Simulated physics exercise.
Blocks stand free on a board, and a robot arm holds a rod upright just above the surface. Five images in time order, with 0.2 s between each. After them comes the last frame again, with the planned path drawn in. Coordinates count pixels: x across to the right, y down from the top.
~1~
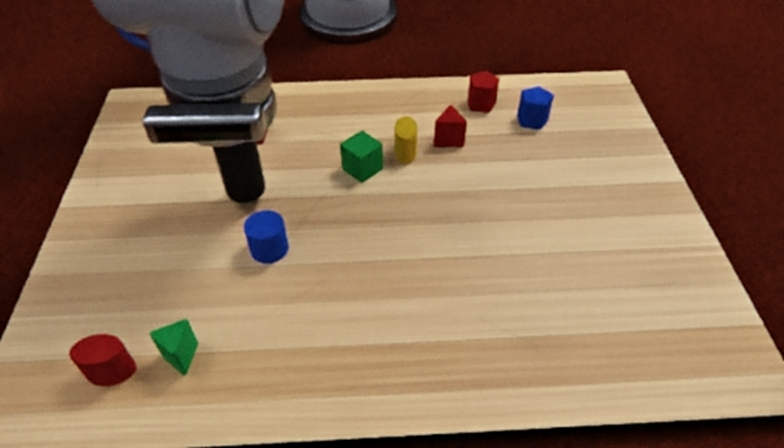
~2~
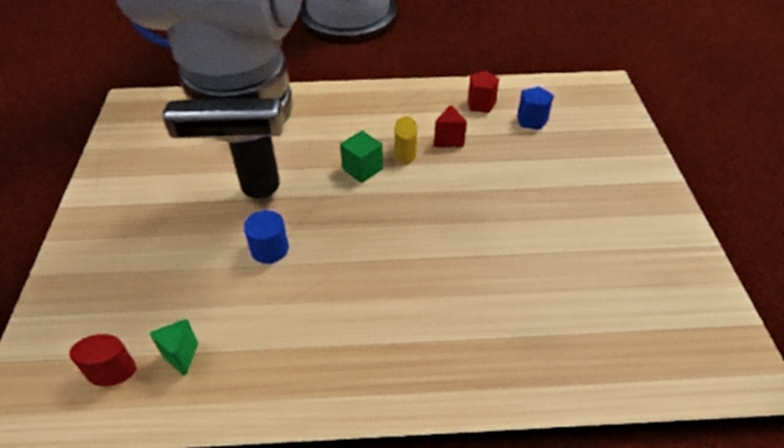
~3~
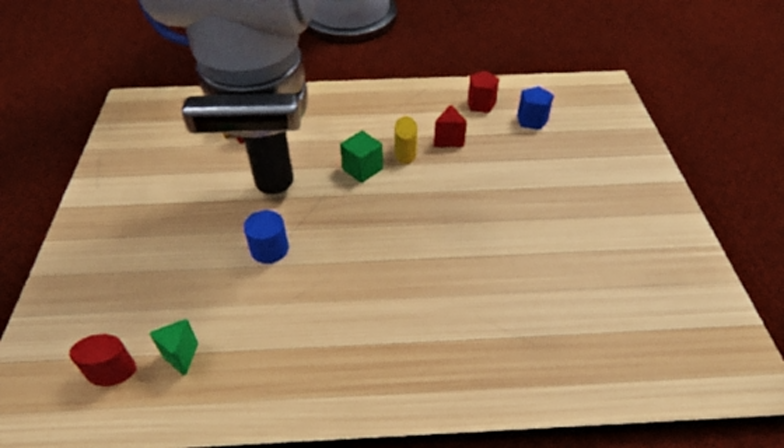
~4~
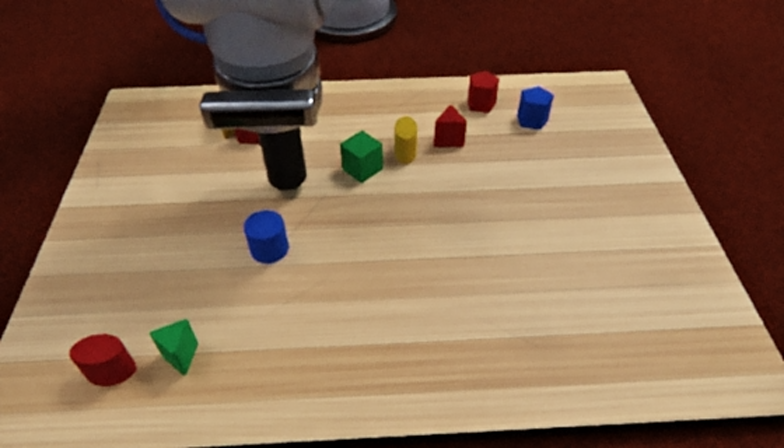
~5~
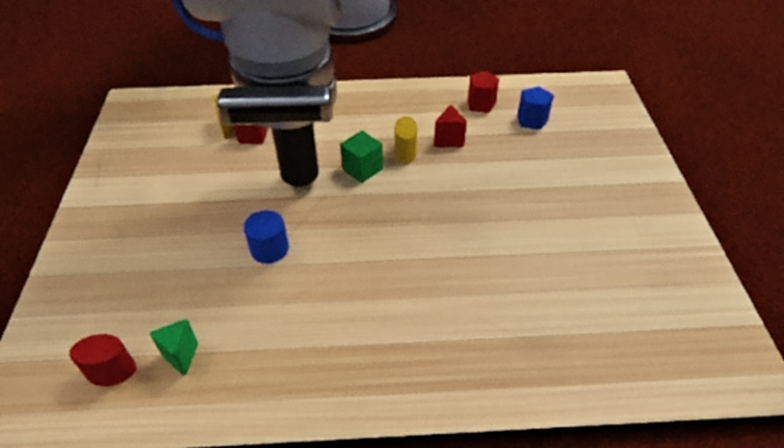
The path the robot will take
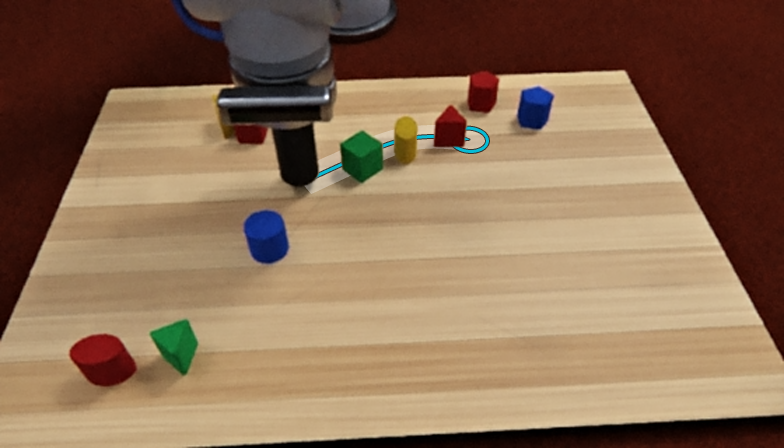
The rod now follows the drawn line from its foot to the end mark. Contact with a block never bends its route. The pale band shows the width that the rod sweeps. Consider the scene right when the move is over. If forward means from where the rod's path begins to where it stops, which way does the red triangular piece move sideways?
Right-hand side.
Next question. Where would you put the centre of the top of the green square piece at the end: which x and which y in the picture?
The top centre is at (401, 141).
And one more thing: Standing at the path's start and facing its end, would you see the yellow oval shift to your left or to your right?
The shift is rightward.
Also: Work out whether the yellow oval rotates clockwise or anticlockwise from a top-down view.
Looking down: Clockwise.
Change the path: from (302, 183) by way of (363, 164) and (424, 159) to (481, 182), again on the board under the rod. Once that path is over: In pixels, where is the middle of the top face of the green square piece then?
I expect it at (518, 171).
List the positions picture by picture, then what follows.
In the first picture, lower end of the rod (246, 190), tops of blocks, green square piece (361, 143), yellow oval (406, 127), red triangular piece (451, 115), red five-sided block (484, 79).
In the second picture, rod (261, 186), blocks as before.
In the third picture, rod (275, 182), blocks as before.
In the fourth picture, rod (288, 178), blocks as before.
In the fifth picture, rod (300, 174), green square piece (361, 143), yellow oval (406, 127), red triangular piece (451, 115), red five-sided block (484, 79).
The drawn path runs from (302, 183) through (356, 158) and (410, 139) to (469, 140).
What follows on the original path. One third of the way, rod (356, 149); green square piece (388, 140), turned 60° clockwise; yellow oval (413, 126), turned 25° anticlockwise.
Two thirds of the way, rod (410, 130); green square piece (401, 141), turned 100° clockwise; yellow oval (434, 126), turned 30° clockwise; red triangular piece (457, 116), turned 30° anticlockwise.
At the end, rod (470, 131); green square piece (401, 141), turned 100° clockwise; yellow oval (449, 131), turned 85° clockwise; red triangular piece (498, 125); red five-sided block not moved.
